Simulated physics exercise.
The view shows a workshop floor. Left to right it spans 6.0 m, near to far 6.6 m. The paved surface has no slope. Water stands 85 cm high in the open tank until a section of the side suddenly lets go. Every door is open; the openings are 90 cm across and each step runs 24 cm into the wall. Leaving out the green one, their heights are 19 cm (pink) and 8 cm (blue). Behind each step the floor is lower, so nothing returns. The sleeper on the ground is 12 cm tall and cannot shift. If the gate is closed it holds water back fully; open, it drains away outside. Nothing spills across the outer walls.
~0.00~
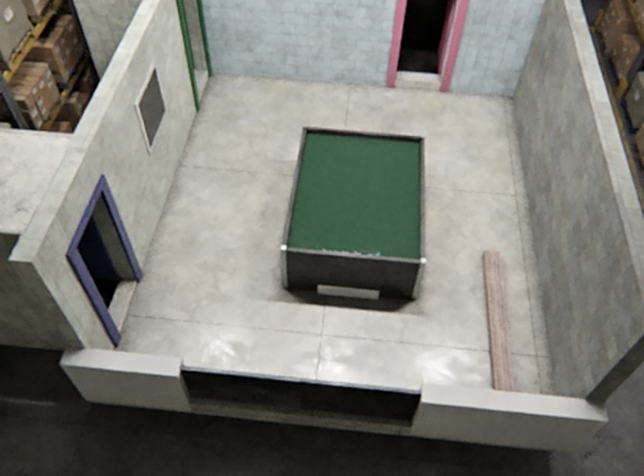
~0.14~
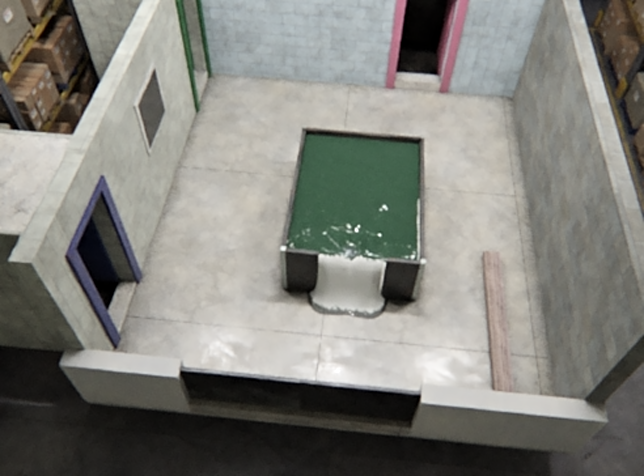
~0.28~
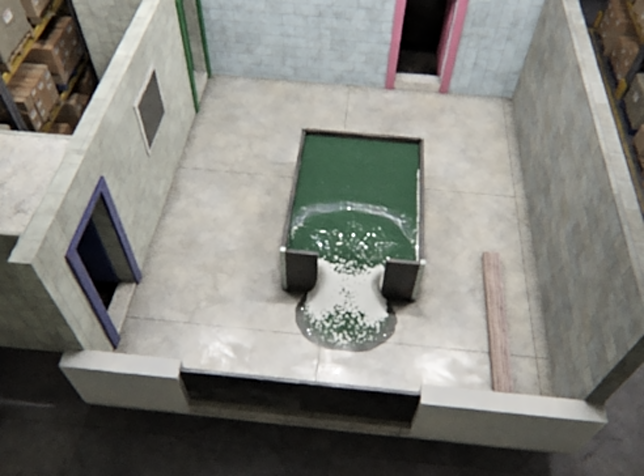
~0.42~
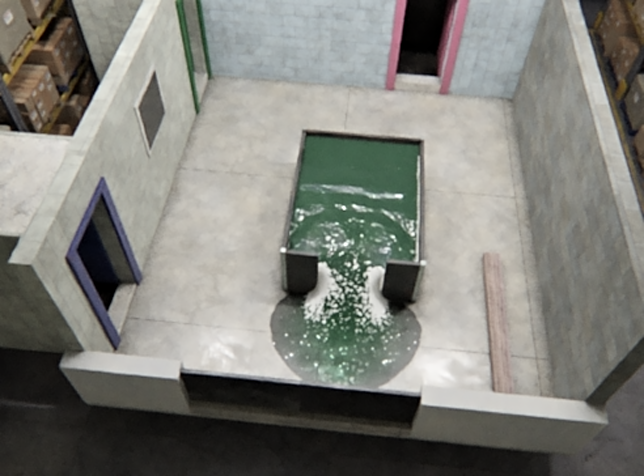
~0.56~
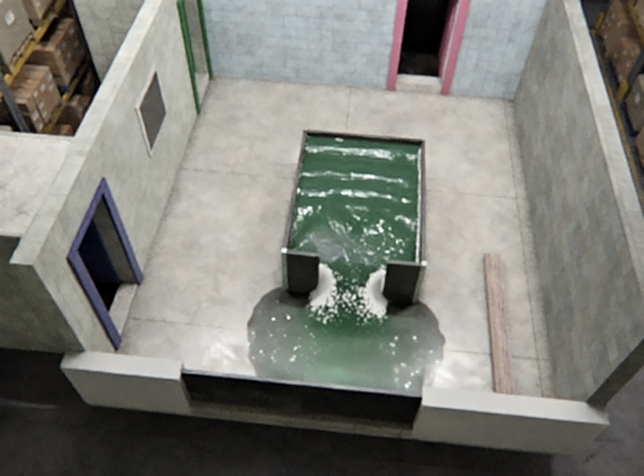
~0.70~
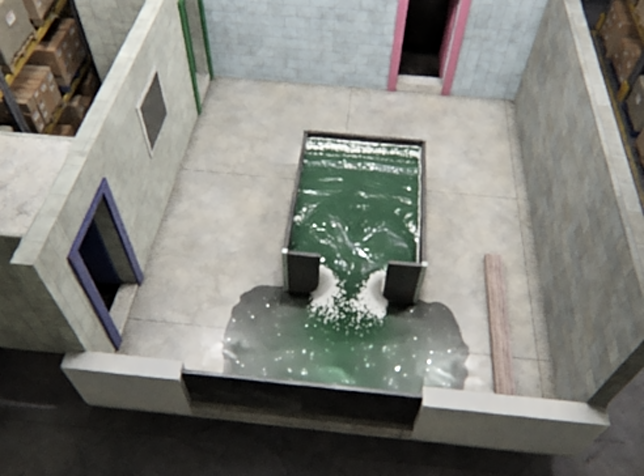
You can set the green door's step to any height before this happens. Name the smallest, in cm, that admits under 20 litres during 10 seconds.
Close to 10 cm is just enough.
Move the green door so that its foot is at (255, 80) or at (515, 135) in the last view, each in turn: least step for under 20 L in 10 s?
About 10.5 and 9.0 cm.
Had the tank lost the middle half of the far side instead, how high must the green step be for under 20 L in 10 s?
Some 31 cm.
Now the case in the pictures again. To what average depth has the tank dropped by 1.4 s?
Roughly 61 cm on average.
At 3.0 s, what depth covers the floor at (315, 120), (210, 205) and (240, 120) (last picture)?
About 0, 2 and 0 cm.
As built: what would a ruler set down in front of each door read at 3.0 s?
In cm: Pink 0, green 0, blue 24.
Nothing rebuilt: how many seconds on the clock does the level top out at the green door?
Around 8.0 s.
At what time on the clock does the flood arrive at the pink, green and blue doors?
Arrival: Pink 4.5 s, green 4.0 s, blue 1.6 s.
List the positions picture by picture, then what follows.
In the first frame, still water, 85 cm deep, in the open tank at (358, 192); the green door at (196, 47) is dry.
In the second frame, the gap is at (350, 279), the front 0.4 m out at (322, 309); the back of the open tank holds 85 cm.
In the third frame, the gap is at (350, 281), the front 0.9 m out at (330, 344); the back of the open tank holds 85 cm.
In the fourth frame, the gap is at (350, 283), the front 1.6 m out at a hidden place; the back of the open tank holds 85 cm.
In the fifth frame, the front is at a hidden place, 1.8 m from the gap at (351, 283); 3.7 m2 of floor is wet, 83 cm left at the back.
In the sixth frame, water pours out at (352, 283) and has run 1.9 m, to a hidden place; about 6 cm deep outside, 73 cm at the back; 4.8 m in a straight line remain to the green door at (198, 50).
After 1.4 s water covers 20 % of the floor, deepest (50 cm) near (345, 300); it has not reached the green door.
After 3.0 s water covers 45 % of the floor, deepest (36 cm) near (530, 425); it has not reached the green door.
After 10.0 s water covers 95 % of the floor, deepest (16 cm) near (460, 164); 14 cm at the green door, 0 litres in over its 20 cm step.
At the green door as built, the water arrived by 4.0 s and peaked near 17 cm at 8.2 s.
Run again over the same 10 s with other heights there, 29 litres in over 9 cm, 7 litres over 12 cm. The limit of 20 litres is kept from about 10 cm up.
